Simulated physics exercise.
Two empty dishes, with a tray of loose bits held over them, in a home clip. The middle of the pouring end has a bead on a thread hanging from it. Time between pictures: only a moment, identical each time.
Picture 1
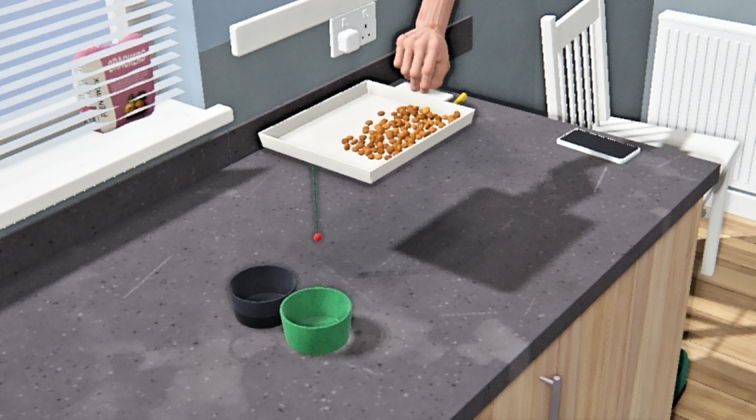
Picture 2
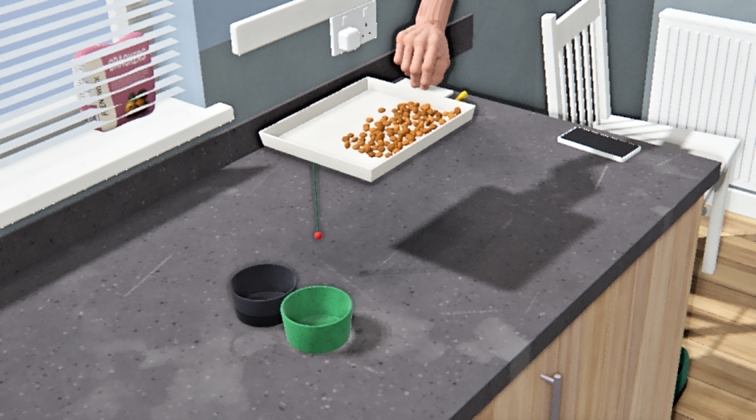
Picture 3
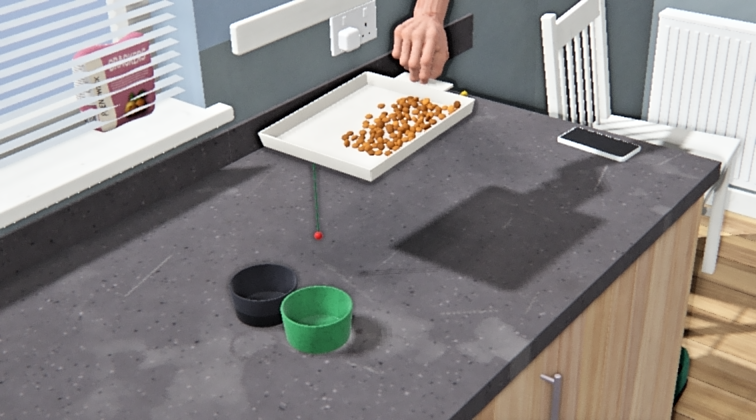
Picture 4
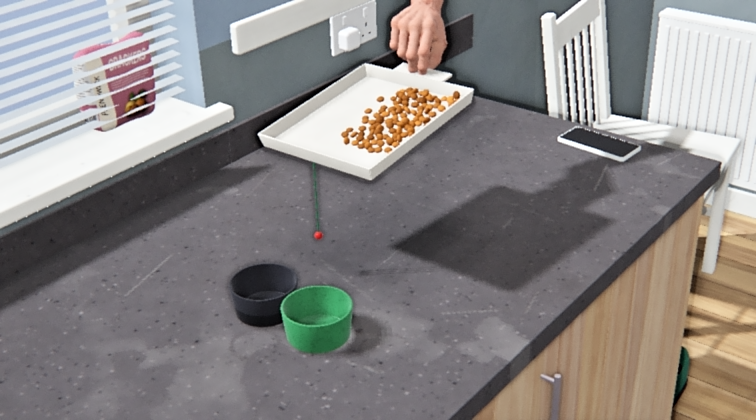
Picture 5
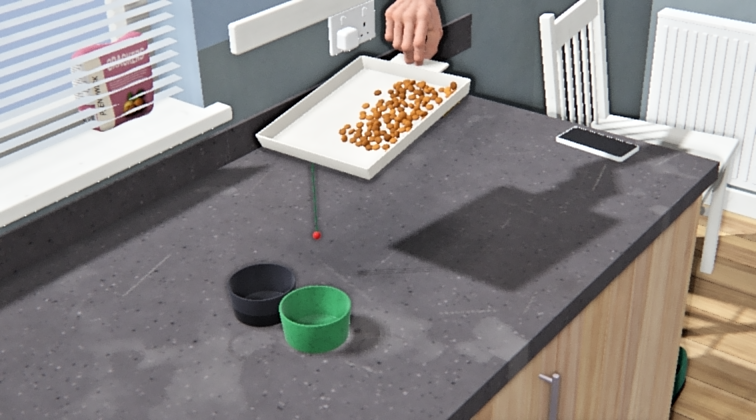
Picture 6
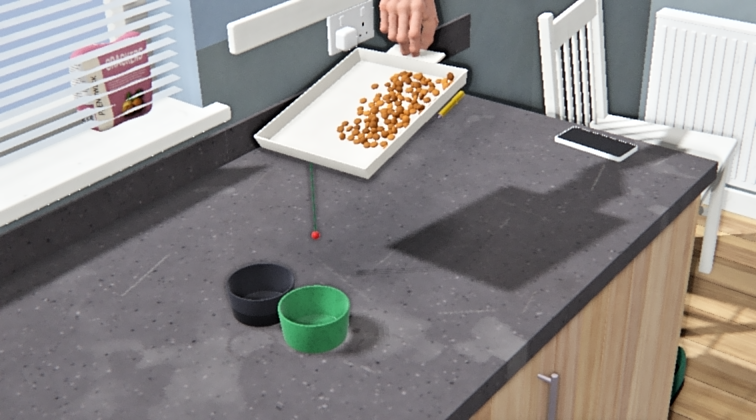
A hand at the top of a kitchen, viewed from above at an angle, grips the far end of a white tray of brown kibble over a dark speckled worktop. A black dish and a green dish sit empty in front, a red bead hangs from the tray, and a phone lies at right. The hand slowly raises the far end, tilting the tray slightly towards its near left corner.
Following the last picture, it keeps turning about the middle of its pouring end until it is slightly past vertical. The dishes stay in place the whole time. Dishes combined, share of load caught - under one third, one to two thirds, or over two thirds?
Under one third.
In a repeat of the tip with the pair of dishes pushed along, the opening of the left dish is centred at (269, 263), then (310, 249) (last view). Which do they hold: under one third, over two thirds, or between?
One to two thirds; under a third.
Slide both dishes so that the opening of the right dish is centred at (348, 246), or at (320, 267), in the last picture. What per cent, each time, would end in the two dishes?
Roughly 0 % and 90 %.
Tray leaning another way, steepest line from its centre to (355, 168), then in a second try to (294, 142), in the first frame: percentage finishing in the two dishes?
0 % and 0 %.
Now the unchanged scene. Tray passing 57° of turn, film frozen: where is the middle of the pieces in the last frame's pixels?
About (313, 147).
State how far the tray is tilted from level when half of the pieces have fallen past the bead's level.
That would be about 110 degrees from level.
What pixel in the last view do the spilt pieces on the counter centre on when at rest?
Once everything settles, the pieces are centred near (271, 274).
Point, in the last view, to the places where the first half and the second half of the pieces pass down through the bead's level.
About (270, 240) to begin with, then about (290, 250).
Soon, tray tipped steeply; nearly all on the tray; a stray few in the air.
A while on, tray tipped right over; most on the tray; a small part outside both; a stray few in the air.
Towards the end, tray tipped past a quarter turn; a stray few in the right dish; a small part in the left dish; nearly all outside both.
Finally, tray tipped past a quarter turn; a stray few in the right dish; a small part in the left dish; nearly all outside both.
